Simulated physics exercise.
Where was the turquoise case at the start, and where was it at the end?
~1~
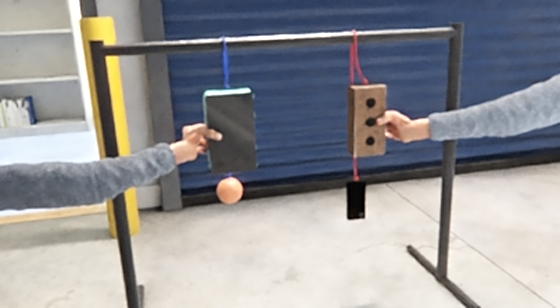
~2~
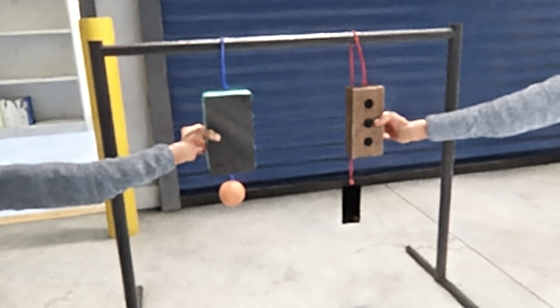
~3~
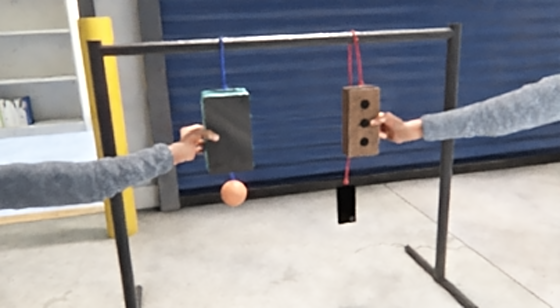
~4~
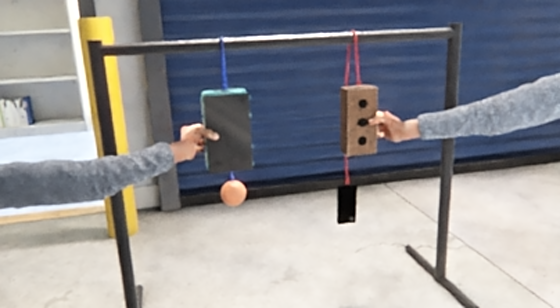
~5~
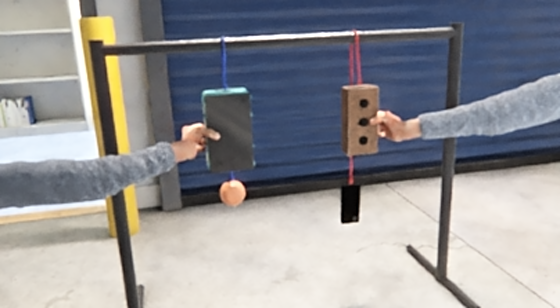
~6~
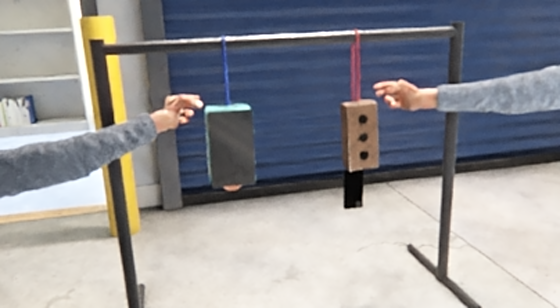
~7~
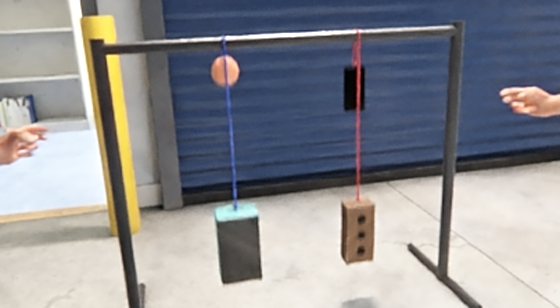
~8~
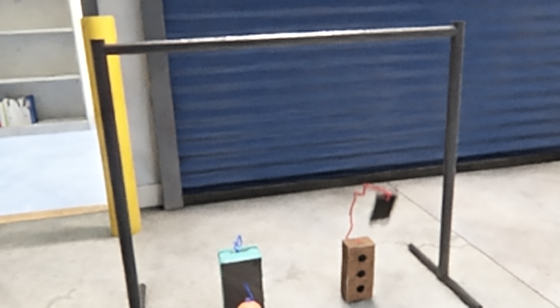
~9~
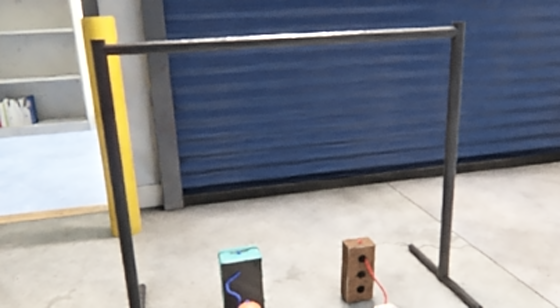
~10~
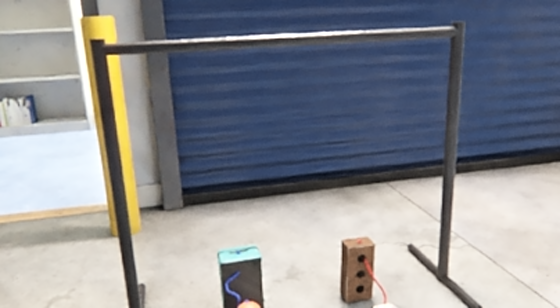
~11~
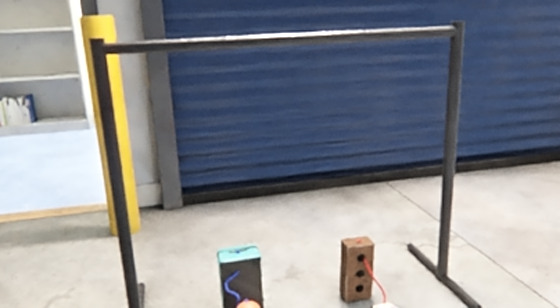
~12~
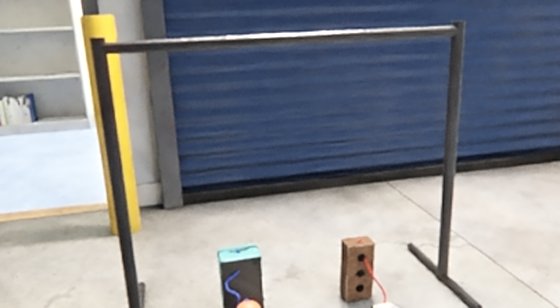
At the start the turquoise case was hanging below the rail, held by a hand on the left. At the end it was standing on the floor, well below where it had hung.
